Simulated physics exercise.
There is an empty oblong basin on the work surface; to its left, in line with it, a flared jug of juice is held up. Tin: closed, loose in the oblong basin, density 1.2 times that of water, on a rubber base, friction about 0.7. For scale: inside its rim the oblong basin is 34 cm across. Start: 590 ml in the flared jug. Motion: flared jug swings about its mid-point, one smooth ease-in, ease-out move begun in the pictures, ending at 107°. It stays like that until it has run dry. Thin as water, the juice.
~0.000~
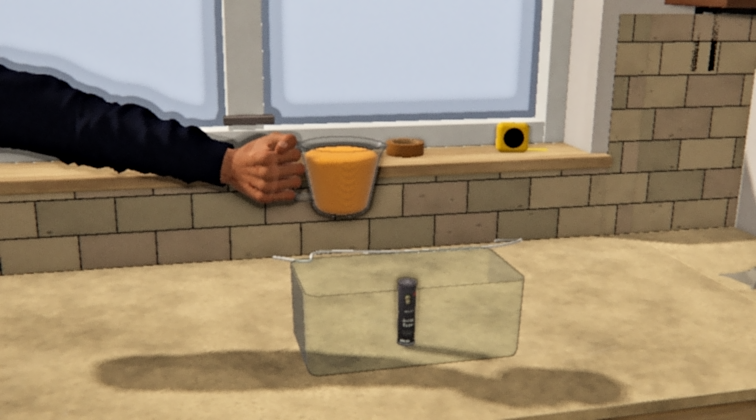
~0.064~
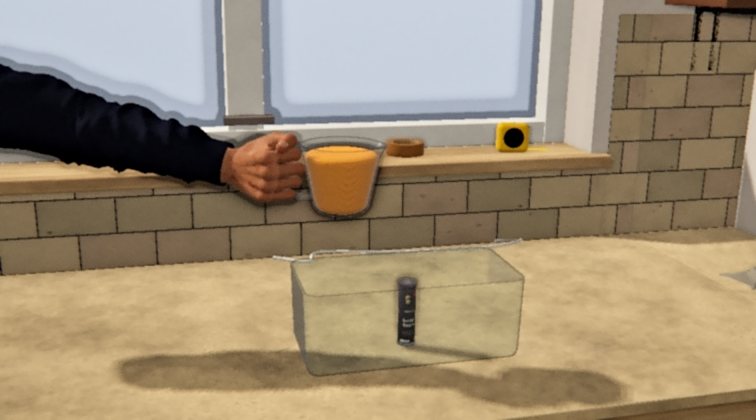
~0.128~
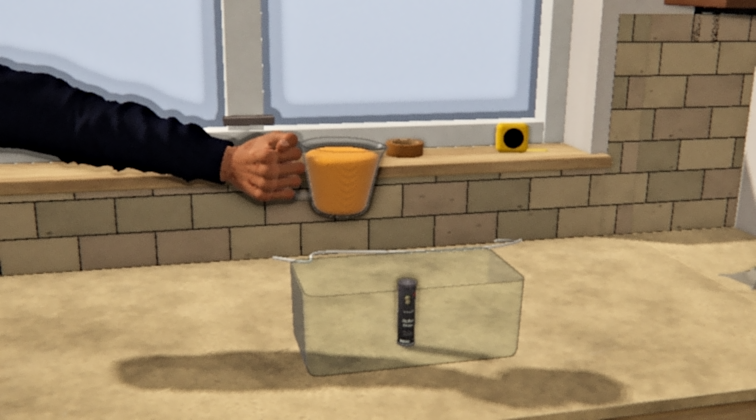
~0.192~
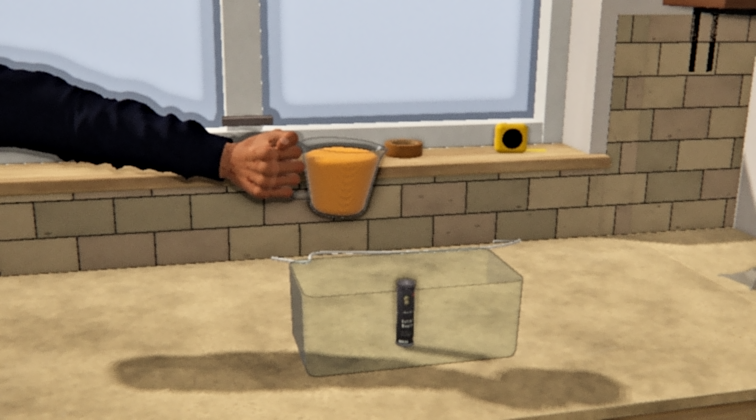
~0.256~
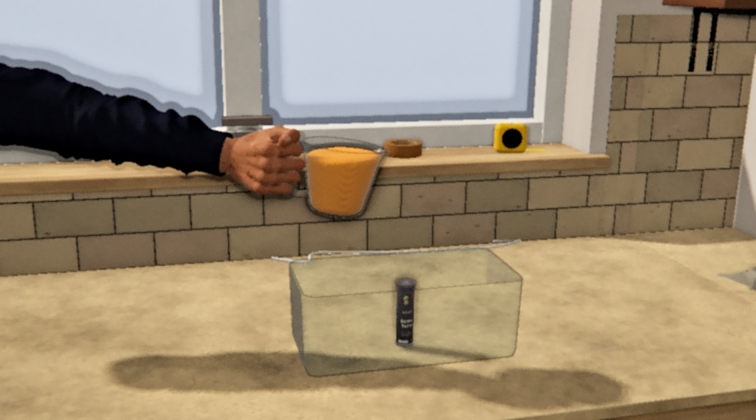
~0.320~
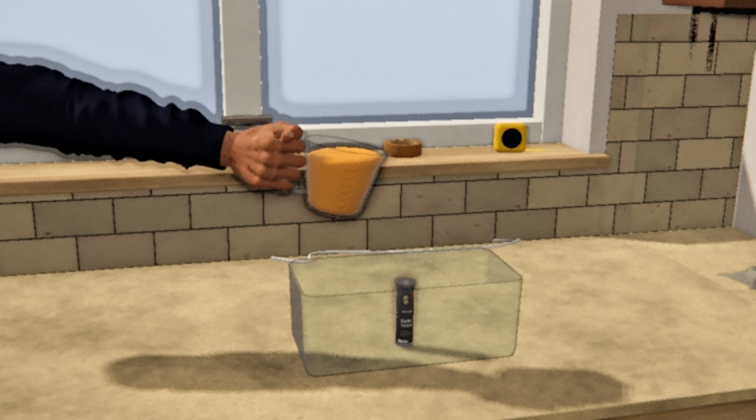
A hand holds a jug of orange juice above an empty clear basin, tilting it slightly.
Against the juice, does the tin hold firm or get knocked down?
It will stay on its base.
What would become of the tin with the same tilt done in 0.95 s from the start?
Result: Tin still standing.
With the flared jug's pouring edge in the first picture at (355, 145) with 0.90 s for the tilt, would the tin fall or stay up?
Then the tin comes down.
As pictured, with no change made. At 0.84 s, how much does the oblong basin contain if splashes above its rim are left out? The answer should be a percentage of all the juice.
Roughly 12 percent of it.
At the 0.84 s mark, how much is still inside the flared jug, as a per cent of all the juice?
Near 66 in a hundred.
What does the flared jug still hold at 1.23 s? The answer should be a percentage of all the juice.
I reckon near 10 per cent still sits there.
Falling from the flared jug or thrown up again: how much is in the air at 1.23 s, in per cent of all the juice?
I'd say some 12 per cent is in the air.
By 0.84 s the tilt is 60° and 66 per cent is still to pour; the tin stands where it began.
By 1.23 s the tilt is 95° and 11 per cent is still to pour; the tin stands where it began.
By 1.62 s the tilt is 107° and 0 per cent is still to pour; the tin stands where it began.
By 2.06 s the tilt is 107° and 0 per cent is still to pour; the tin stands where it began.
At rest the tin stands where it began.
